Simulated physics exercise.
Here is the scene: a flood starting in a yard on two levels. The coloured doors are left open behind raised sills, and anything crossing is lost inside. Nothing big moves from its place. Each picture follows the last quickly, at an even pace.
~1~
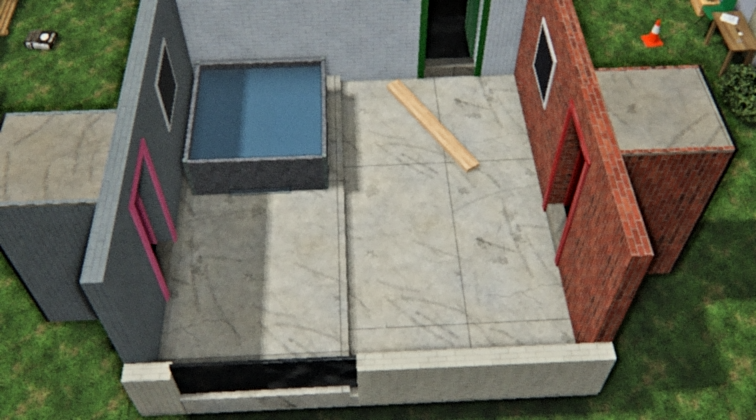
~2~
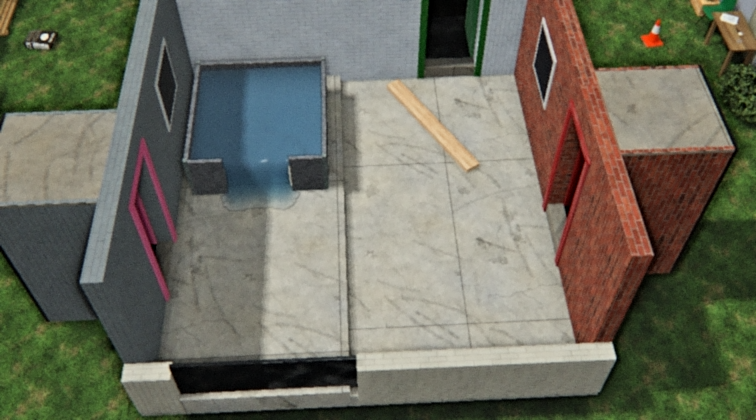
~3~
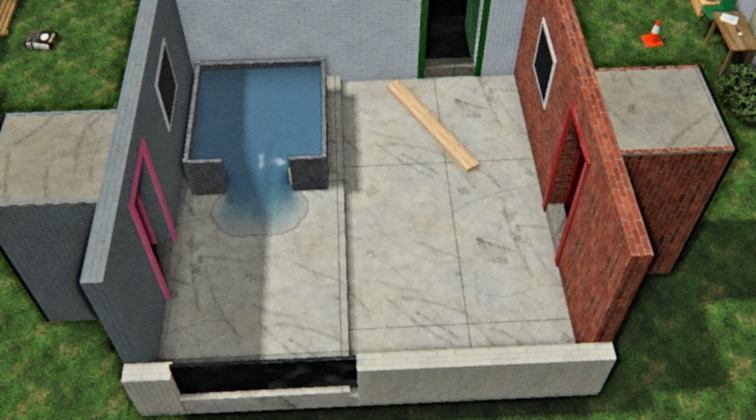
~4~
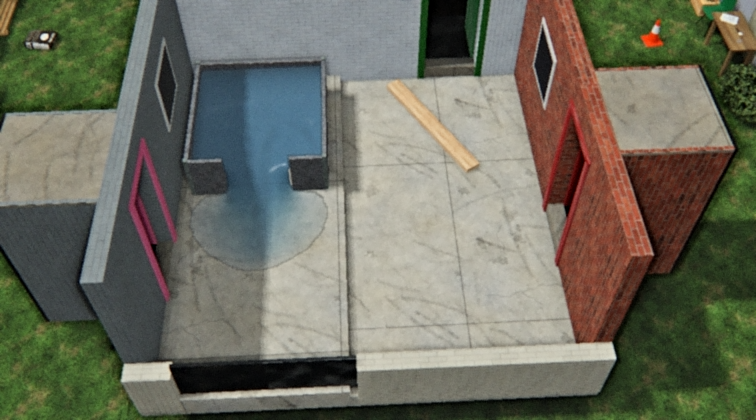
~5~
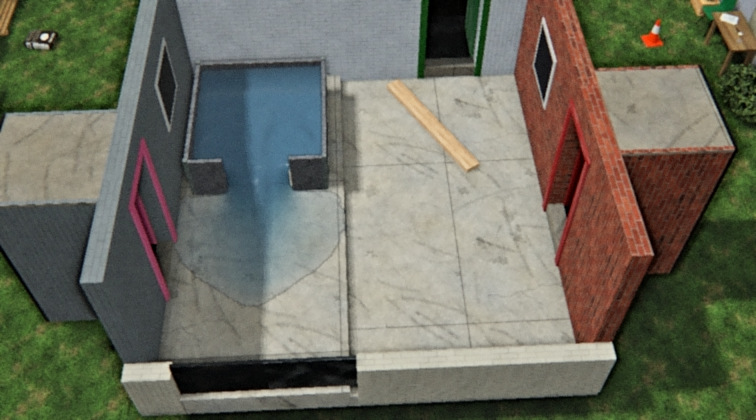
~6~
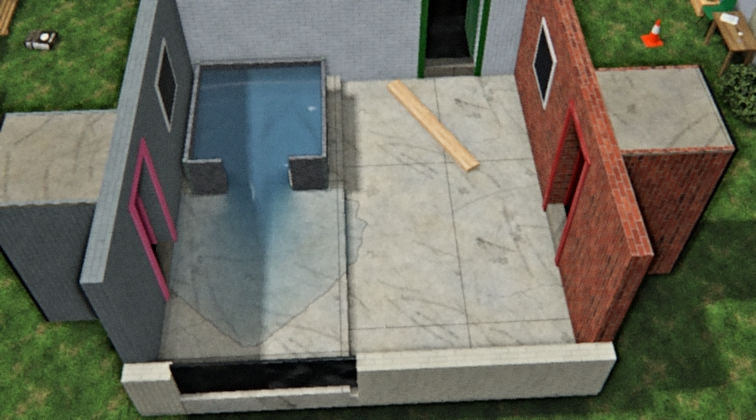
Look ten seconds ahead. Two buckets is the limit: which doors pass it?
One by one: The red door will be within bounds, the pink door will be over the limit, the green door will be within bounds.
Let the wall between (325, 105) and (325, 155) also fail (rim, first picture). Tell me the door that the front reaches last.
The pink door comes last.
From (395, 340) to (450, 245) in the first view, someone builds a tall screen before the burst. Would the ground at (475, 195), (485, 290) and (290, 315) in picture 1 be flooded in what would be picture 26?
Taking the points in order - unwetted, wetted, wetted.
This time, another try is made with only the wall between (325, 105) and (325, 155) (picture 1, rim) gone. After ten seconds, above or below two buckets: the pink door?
Door pink: It stays beneath the limit.
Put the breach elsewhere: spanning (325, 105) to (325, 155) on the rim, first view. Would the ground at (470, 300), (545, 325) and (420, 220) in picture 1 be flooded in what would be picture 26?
Point by point: Soaked; soaked; soaked.
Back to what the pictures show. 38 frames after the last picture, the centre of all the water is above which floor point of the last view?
Centre: Close to (343, 231).
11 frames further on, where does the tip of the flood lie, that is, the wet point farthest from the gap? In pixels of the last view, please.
Close to (524, 371), I think.
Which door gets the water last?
Going by the pictures, I'd say the green-painted one.
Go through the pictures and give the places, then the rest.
The tank at (259, 111) is whole and still, in the first picture.
Water pours out at (259, 178) and has run to (227, 203), in the second picture.
Water pours out at (259, 180) and has run to (233, 230), in the third picture.
The front is at (246, 266), out from the gap at (259, 180), in the fourth picture.
The front is at (253, 301), out from the gap at (259, 181), in the fifth picture.
Water pours out at (259, 180) and has run to (246, 339), in the sixth picture.
A moment on, water covers 35 % of the floor; the red door not reached, the pink door under two buckets in, the green door not reached.
Next, water covers 40 % of the floor; the red door not reached, the pink door over two buckets in, the green door not reached.
Then, water covers 45 % of the floor; the red door not reached, the pink door far over two buckets in, the green door not reached.
Later, water covers 75 % of the floor; the red door wet at the sill, nothing in, the pink door far over two buckets in, the green door wet at the sill, nothing in.
In the end, water covers 90 % of the floor; the red door wet at the sill, nothing in, the pink door far over two buckets in, the green door wet at the sill, nothing in.
